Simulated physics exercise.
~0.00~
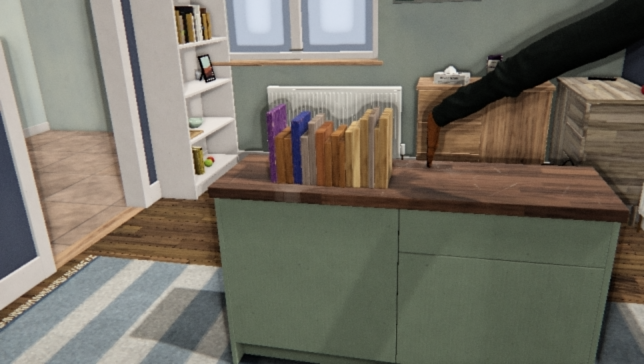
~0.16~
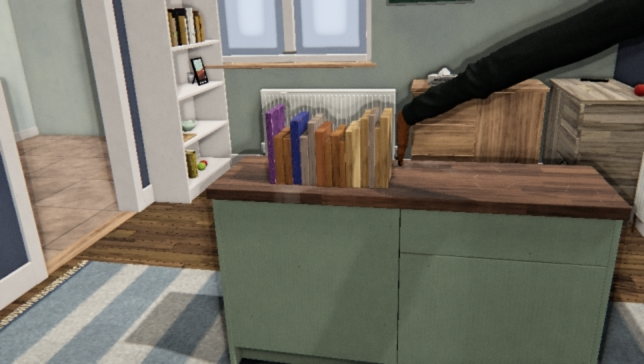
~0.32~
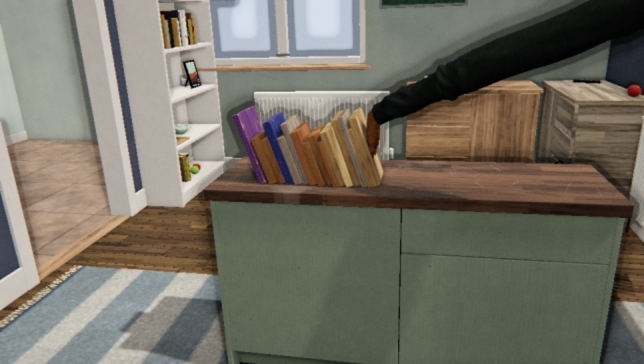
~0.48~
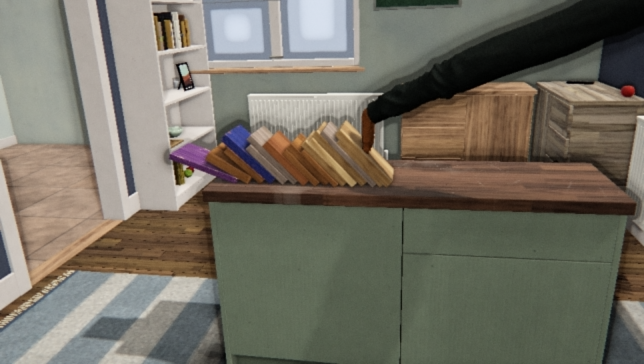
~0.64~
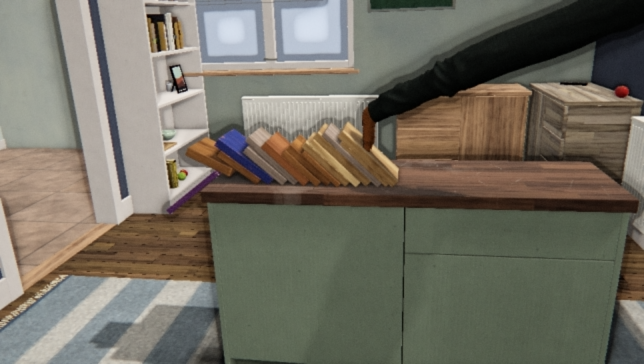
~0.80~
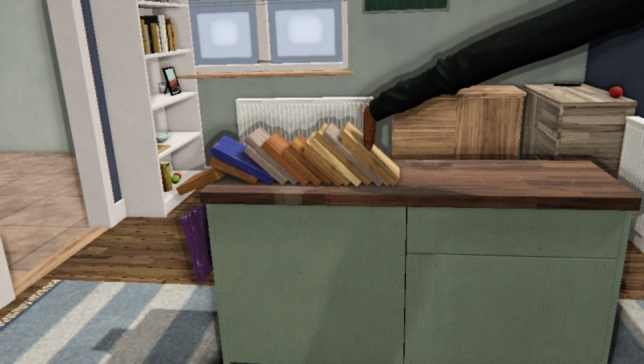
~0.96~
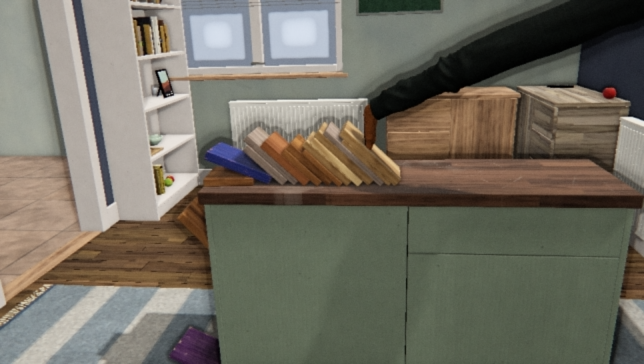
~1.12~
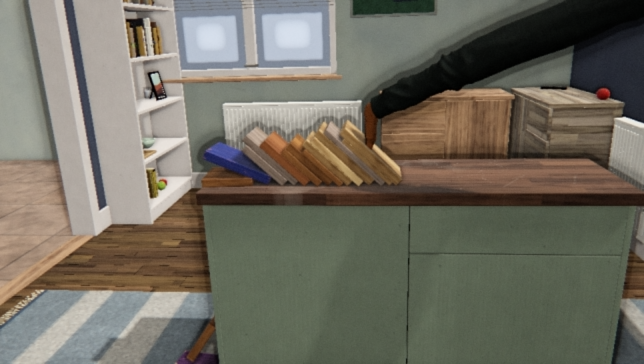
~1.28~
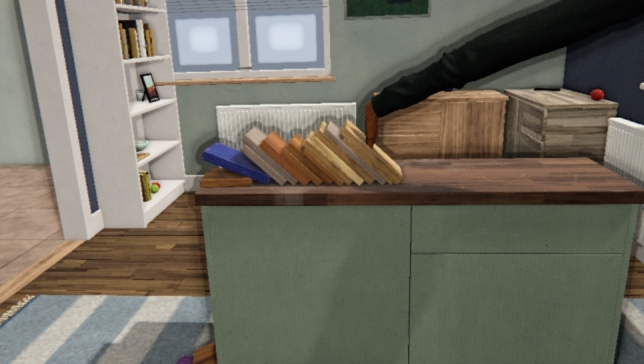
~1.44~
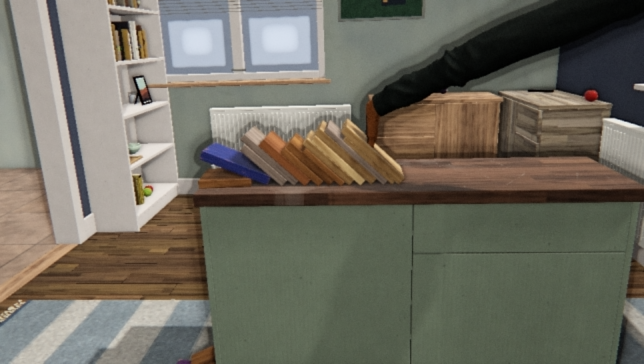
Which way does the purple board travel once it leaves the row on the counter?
It moves down, dropping past the left end of the counter towards the floor.
